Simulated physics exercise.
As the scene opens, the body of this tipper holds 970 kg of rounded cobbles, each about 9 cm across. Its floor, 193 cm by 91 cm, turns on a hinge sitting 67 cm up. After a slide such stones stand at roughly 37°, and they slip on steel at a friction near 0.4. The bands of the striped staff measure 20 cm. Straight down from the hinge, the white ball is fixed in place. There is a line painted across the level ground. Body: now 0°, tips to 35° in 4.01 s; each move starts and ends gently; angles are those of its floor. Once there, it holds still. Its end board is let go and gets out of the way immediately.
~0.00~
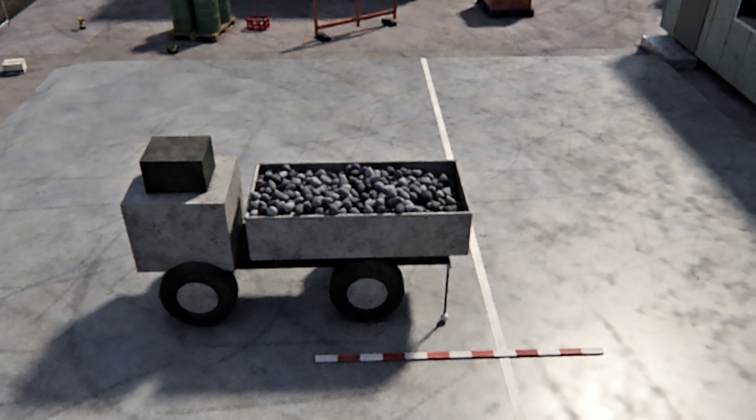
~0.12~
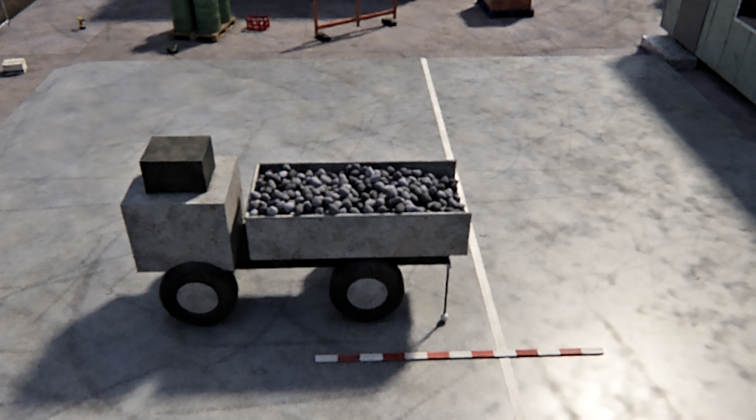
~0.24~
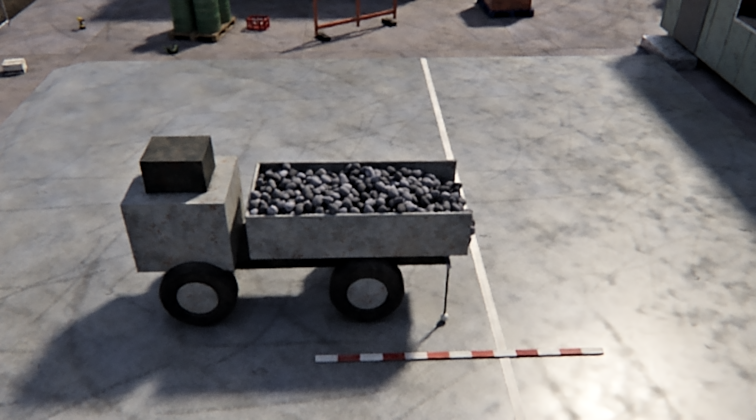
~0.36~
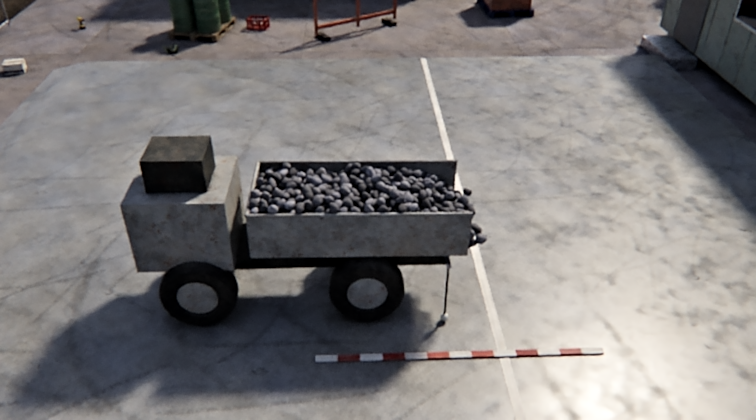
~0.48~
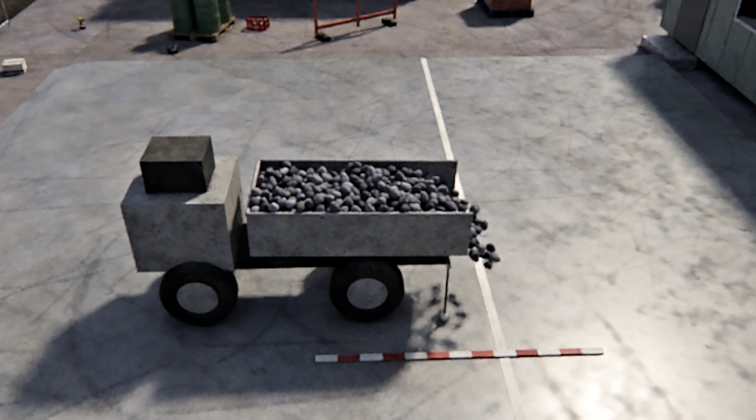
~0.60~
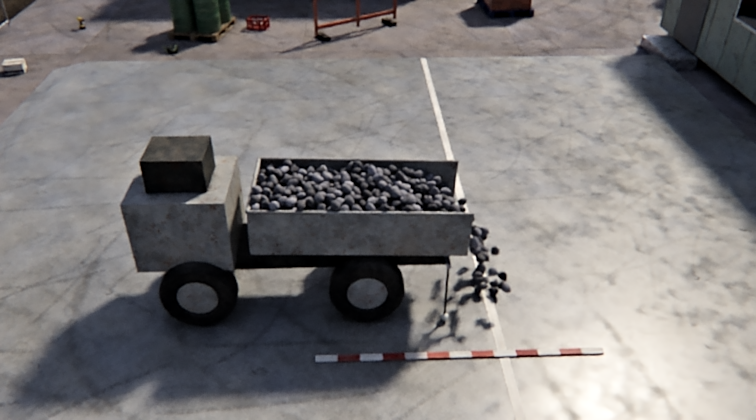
A small grey tipper truck standing on a concrete yard, dark rounded stones dropping from its right end beside a striped staff.
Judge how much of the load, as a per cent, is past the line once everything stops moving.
About 75 percent ends up past the line.
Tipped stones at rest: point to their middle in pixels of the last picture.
Centre estimate: Around (515, 275).
After 3.0 s the floor is at 30°; 56 % in the body, 17 % short of the line, 27 % past the line; the foremost stones are at (571, 275).
After 4.1 s the floor is at 35°; 5 % in the body, 24 % short of the line, 71 % past the line; the foremost stones are at (607, 279).
After 4.5 s the floor is at 35°; 0 % in the body, 24 % short of the line, 76 % past the line; the foremost stones are at (614, 277).
After 7.2 s the floor is at 35°; 0 % in the body, 24 % short of the line, 76 % past the line; the foremost stones are at (620, 286).
